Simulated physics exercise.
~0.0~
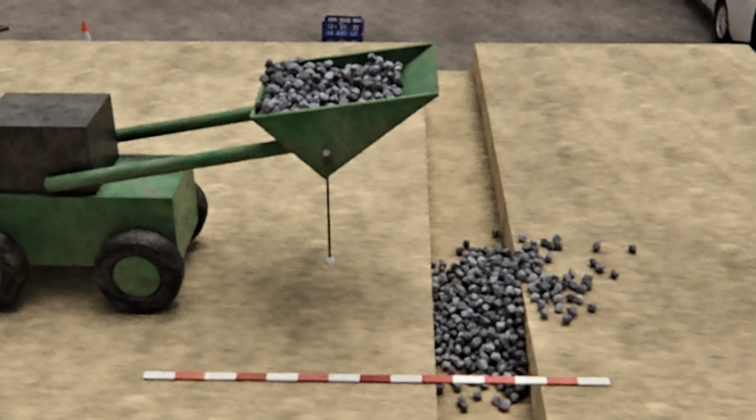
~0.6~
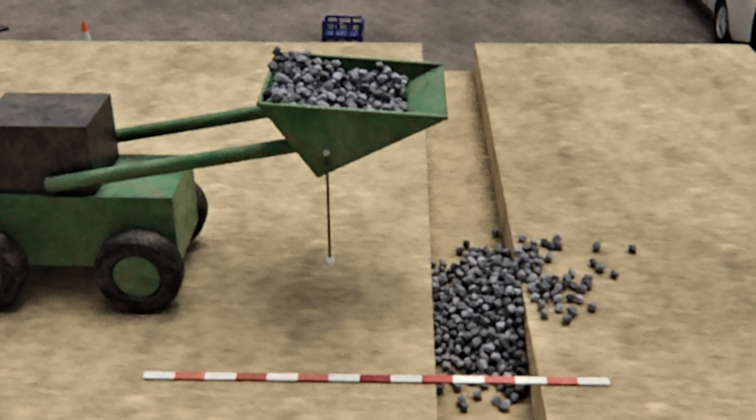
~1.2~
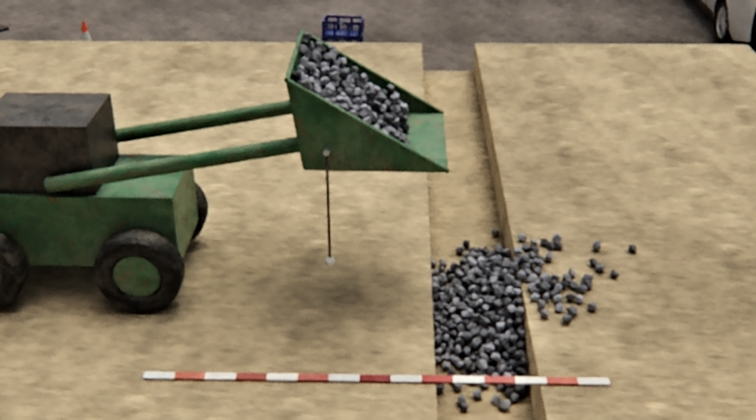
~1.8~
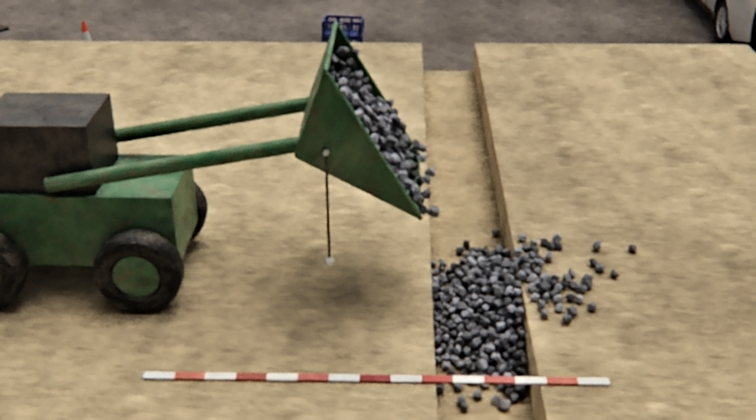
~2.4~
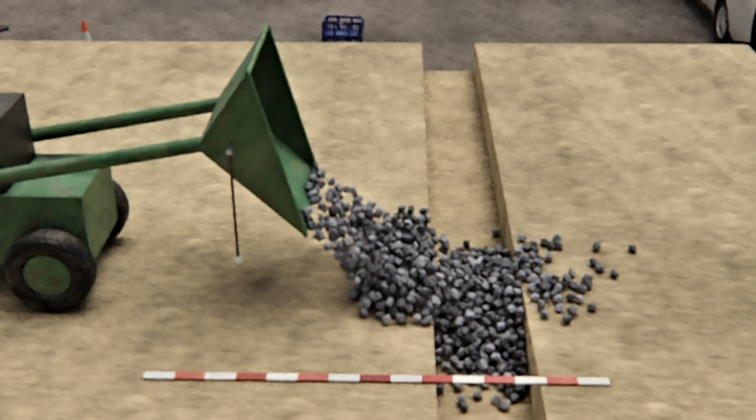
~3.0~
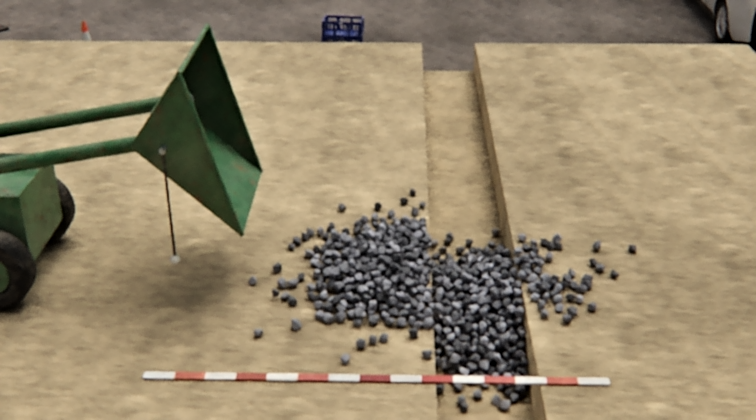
The clip shows a green loader tipping a raised bucket of dark grey stones beside a partly filled trench, then backing left as they pour out. The bucket ends empty, with a new heap mostly left of the trench, touching the stones already in it.
